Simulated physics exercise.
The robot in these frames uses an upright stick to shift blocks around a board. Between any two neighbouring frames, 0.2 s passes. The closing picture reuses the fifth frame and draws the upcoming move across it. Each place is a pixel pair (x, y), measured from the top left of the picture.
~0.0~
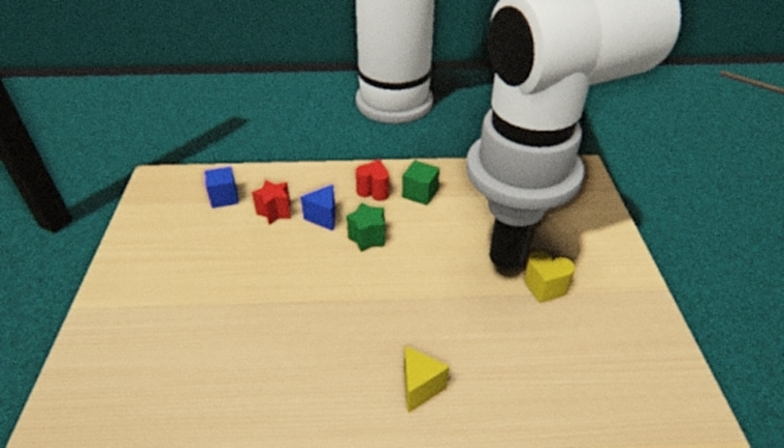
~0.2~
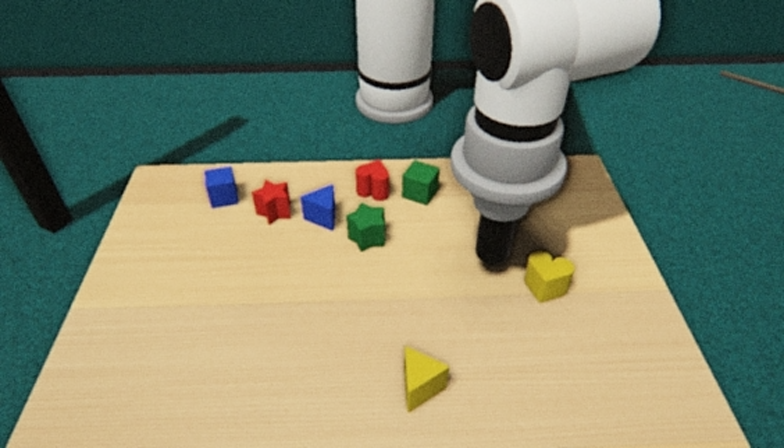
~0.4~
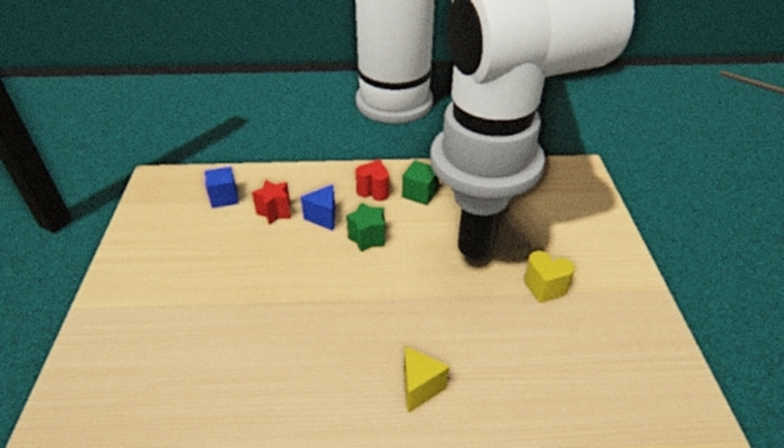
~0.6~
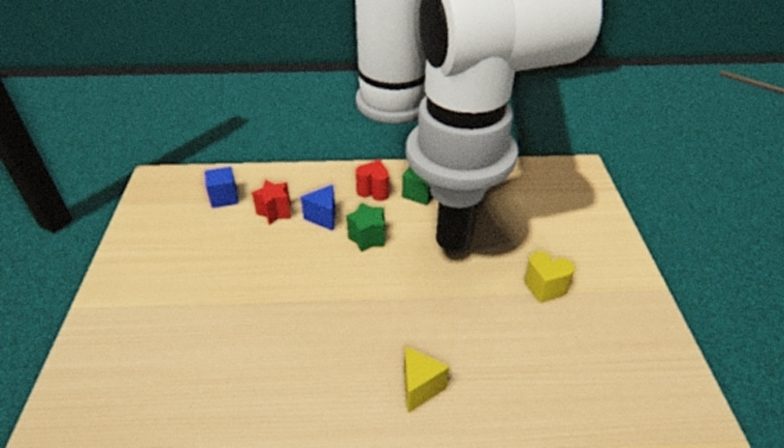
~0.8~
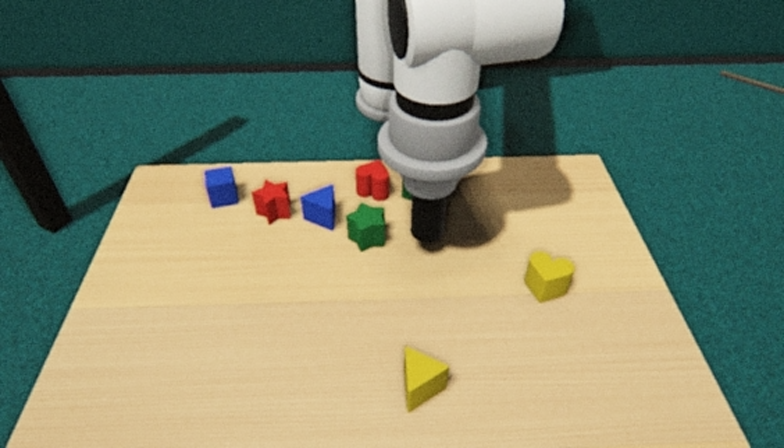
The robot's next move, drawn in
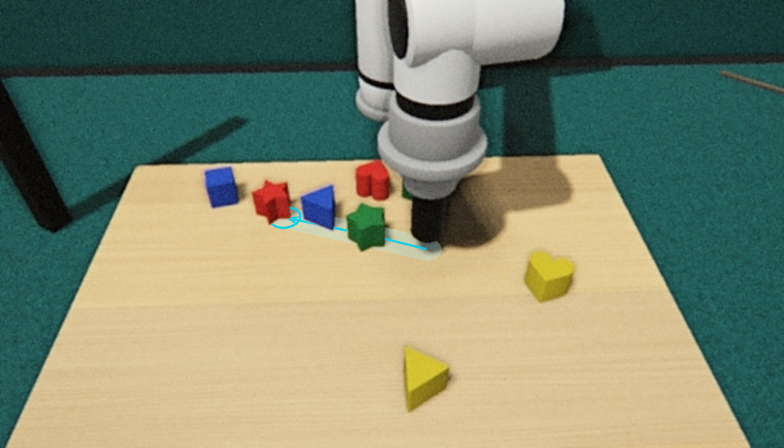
We see a robot arm holding a dark upright stick over a wooden board scattered with red, blue, green and yellow blocks; it moves steadily left, away from the yellow heart and toward the green star, while the blocks stay still.
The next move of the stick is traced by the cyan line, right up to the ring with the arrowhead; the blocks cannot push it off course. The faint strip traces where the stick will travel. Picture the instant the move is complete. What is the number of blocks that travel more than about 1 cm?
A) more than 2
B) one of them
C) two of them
The one that fits is A, more than 2.
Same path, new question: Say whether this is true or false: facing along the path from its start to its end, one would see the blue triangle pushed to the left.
That statement is not accurate.
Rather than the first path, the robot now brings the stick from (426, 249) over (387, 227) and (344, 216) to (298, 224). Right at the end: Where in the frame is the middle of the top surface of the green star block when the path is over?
Most likely (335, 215).
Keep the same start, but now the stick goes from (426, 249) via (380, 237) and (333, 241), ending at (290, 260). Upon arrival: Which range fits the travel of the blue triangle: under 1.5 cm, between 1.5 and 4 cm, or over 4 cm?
The answer is 1.5 to 4 cm.
The drawn path runs from (426, 249) directly to (285, 217).
On the path given first. One third of the way, stick at (376, 221); green star block at (345, 212).
Two thirds of the way, stick at (329, 211); red star block at (269, 190); blue triangle at (299, 188), turned 65° clockwise; green star block at (297, 210), turned 15° anticlockwise.
At the end, stick at (283, 201); blue four-sided block not moved; red star block at (252, 186); blue triangle at (284, 178), turned 90° clockwise; green star block at (262, 213), turned 60° anticlockwise; red heart block not moved.
